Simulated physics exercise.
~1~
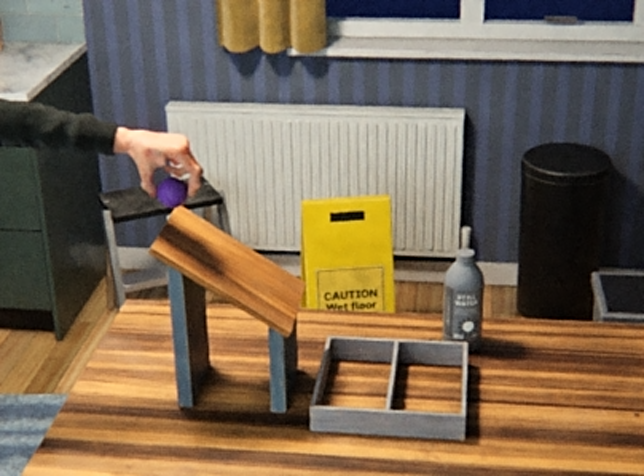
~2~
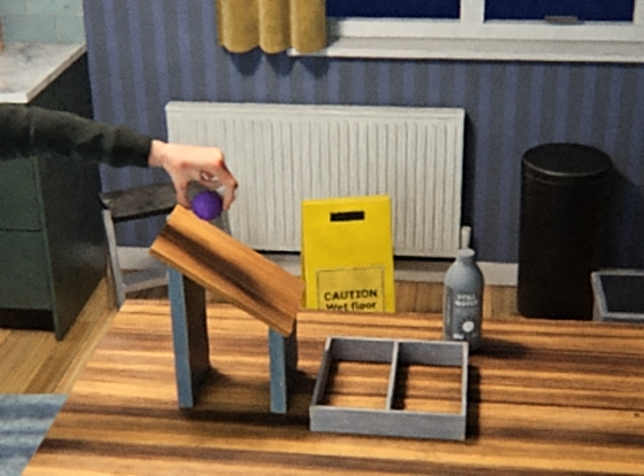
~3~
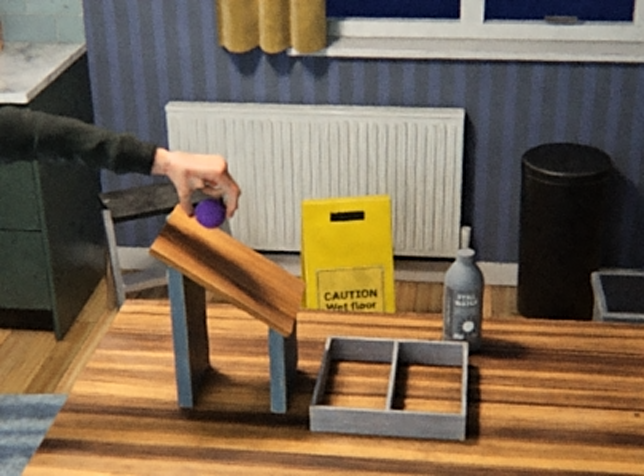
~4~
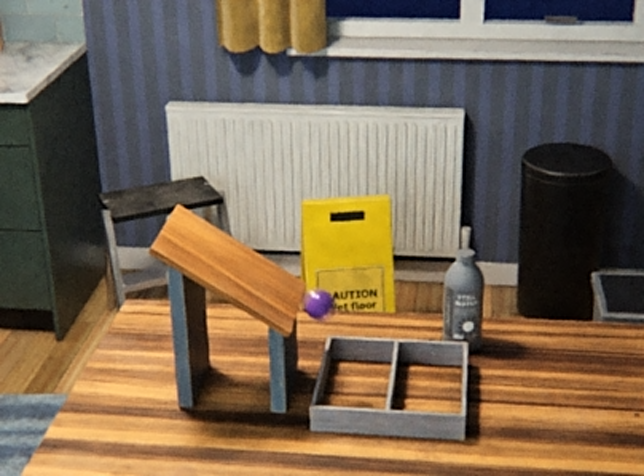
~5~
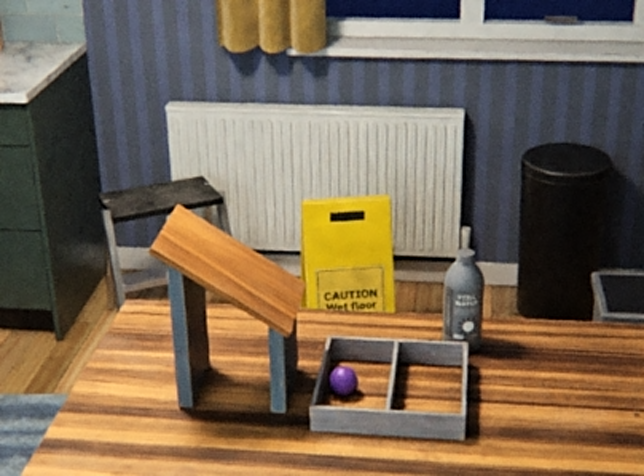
At the start, a hand reaching in from the left holds a small purple ball-like object near the top of a sloping wooden board, with an open tray divided in two and a grey bottle standing to the right. The hand moves a little to the right and holds the object just over the upper part of the slope. The fingers then release it and the hand withdraws from view. The purple object travels down and leaves the lower end of the board. It ends up resting in the tray's nearer, left-hand bay, while the bottle stays put.
